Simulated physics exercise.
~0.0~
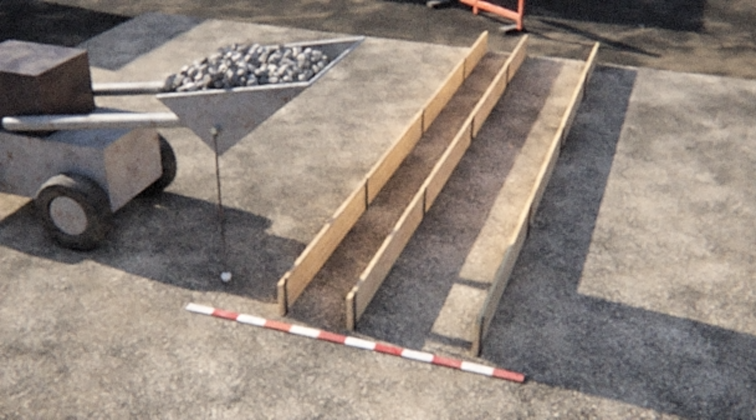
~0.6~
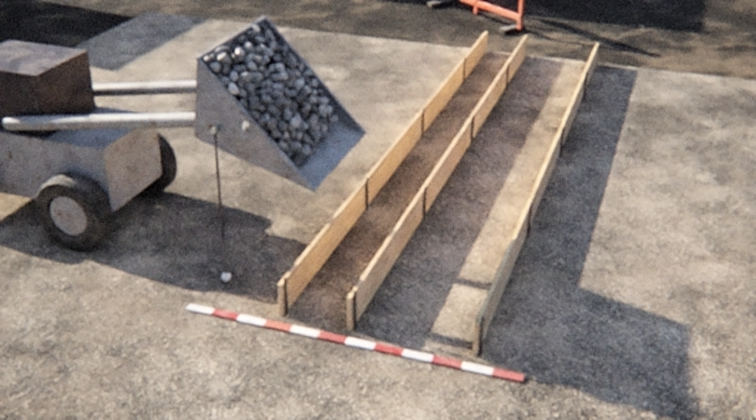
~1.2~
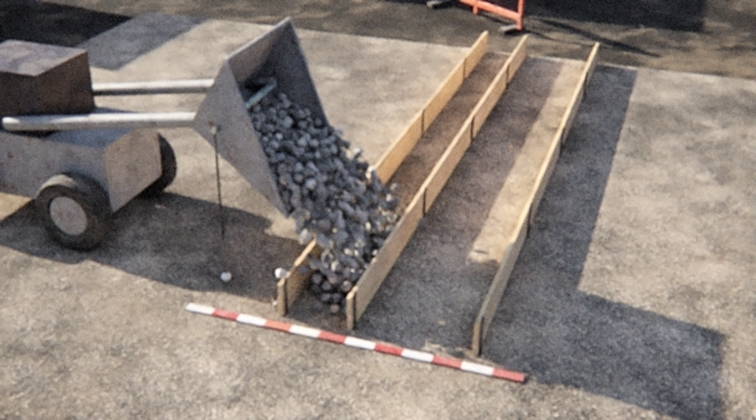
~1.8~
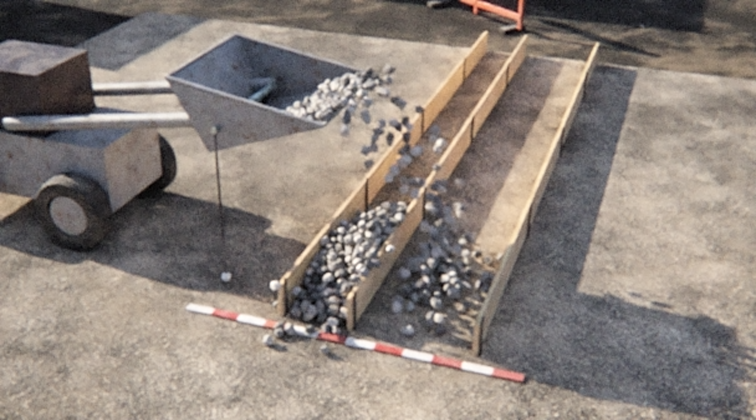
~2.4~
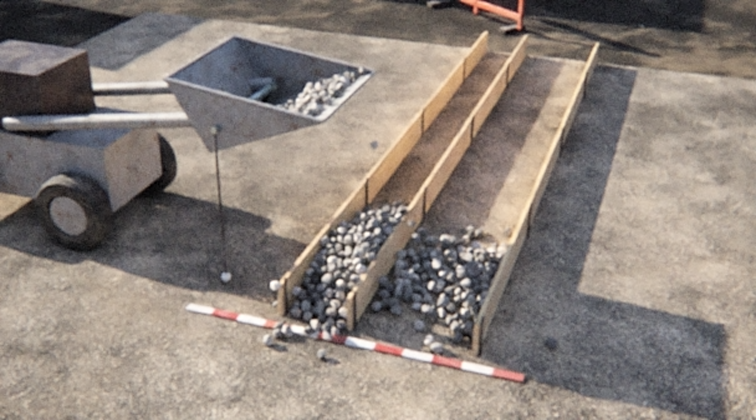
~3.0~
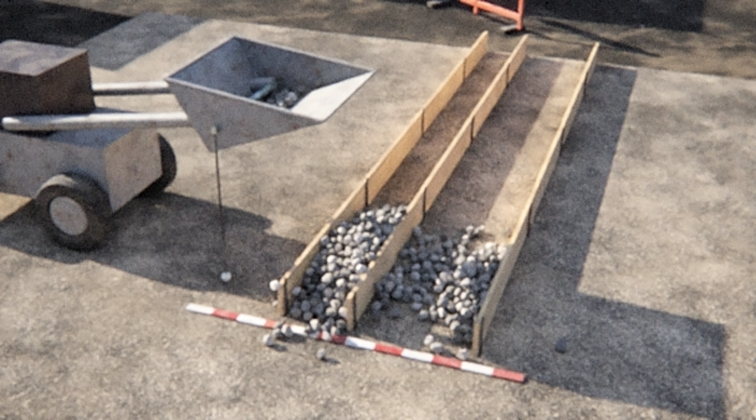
A loader's bucket tips grey stones between wooden boards, then levels, leaving both bays partly filled.
